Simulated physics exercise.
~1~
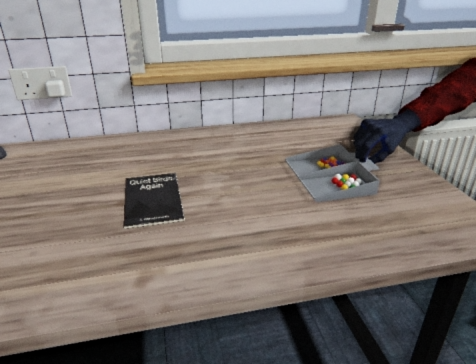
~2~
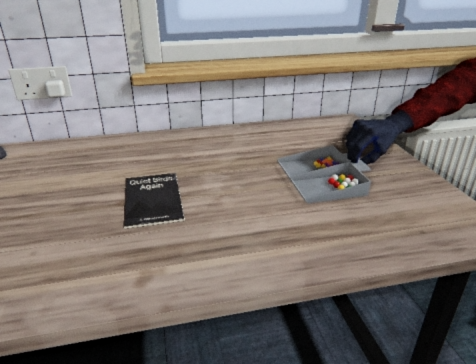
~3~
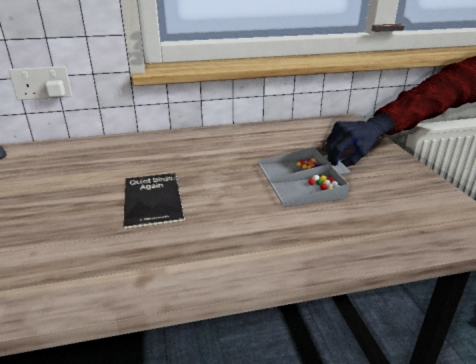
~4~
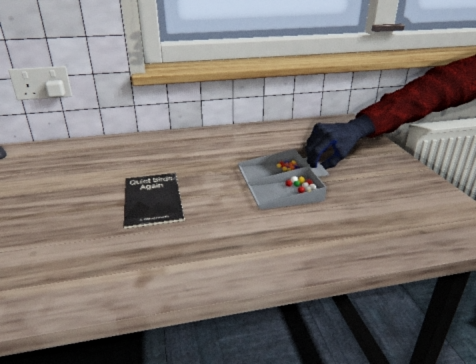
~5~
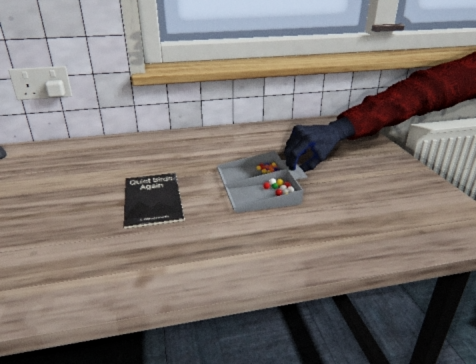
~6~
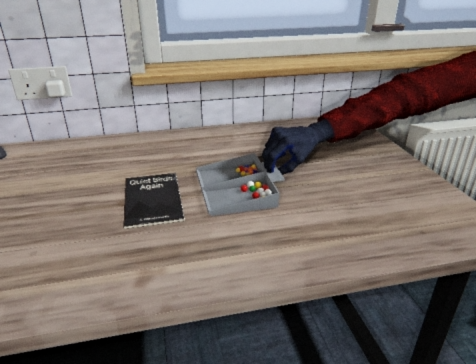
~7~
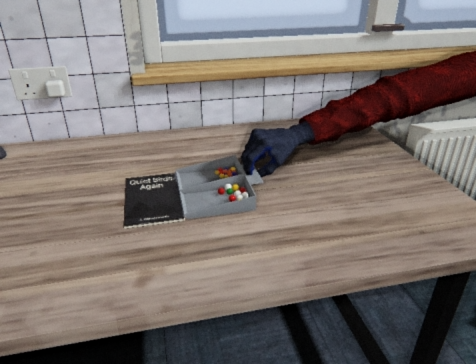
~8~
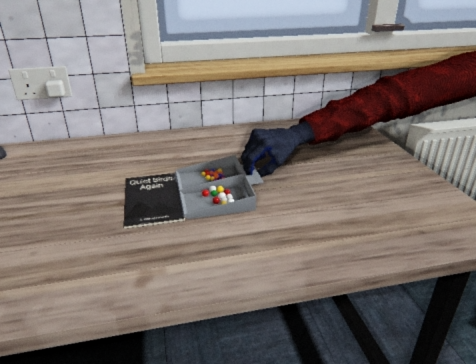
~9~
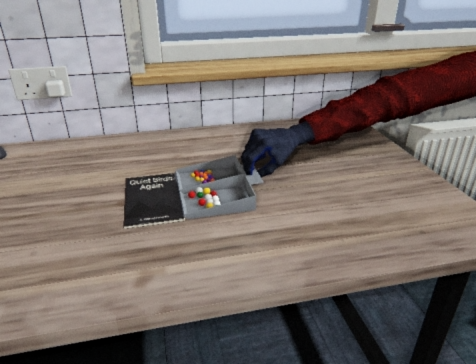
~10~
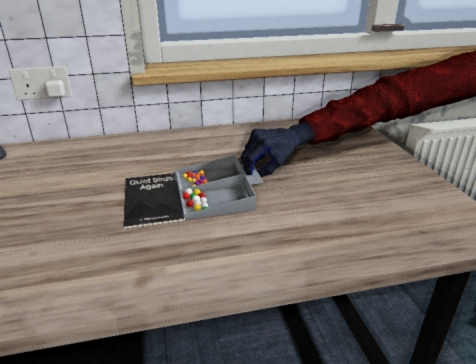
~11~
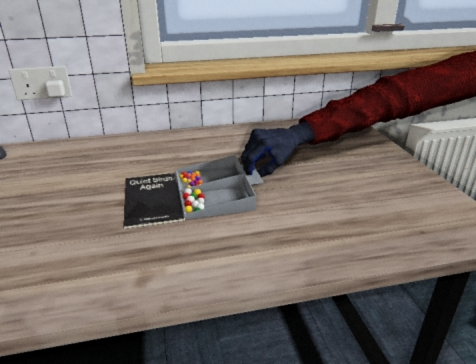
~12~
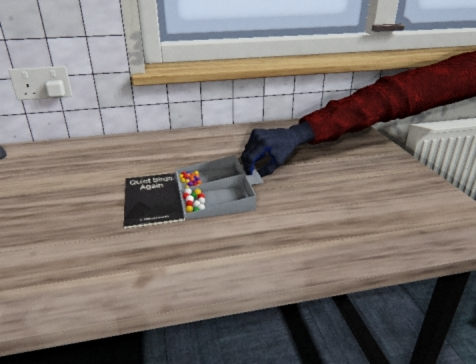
On a wooden table beneath a window and a white tiled wall, a thin black book lies flat to the left of a grey tray with two compartments. Small, colourful round pieces sit in both parts of the tray. A dark-gloved hand in a red sleeve pushes the tray steadily left across the tabletop. The tray meets the edge of the book and stops, while the book stays put. The pieces in both compartments keep sliding left and gather against the side nearest the book, where they come to rest, all still inside.
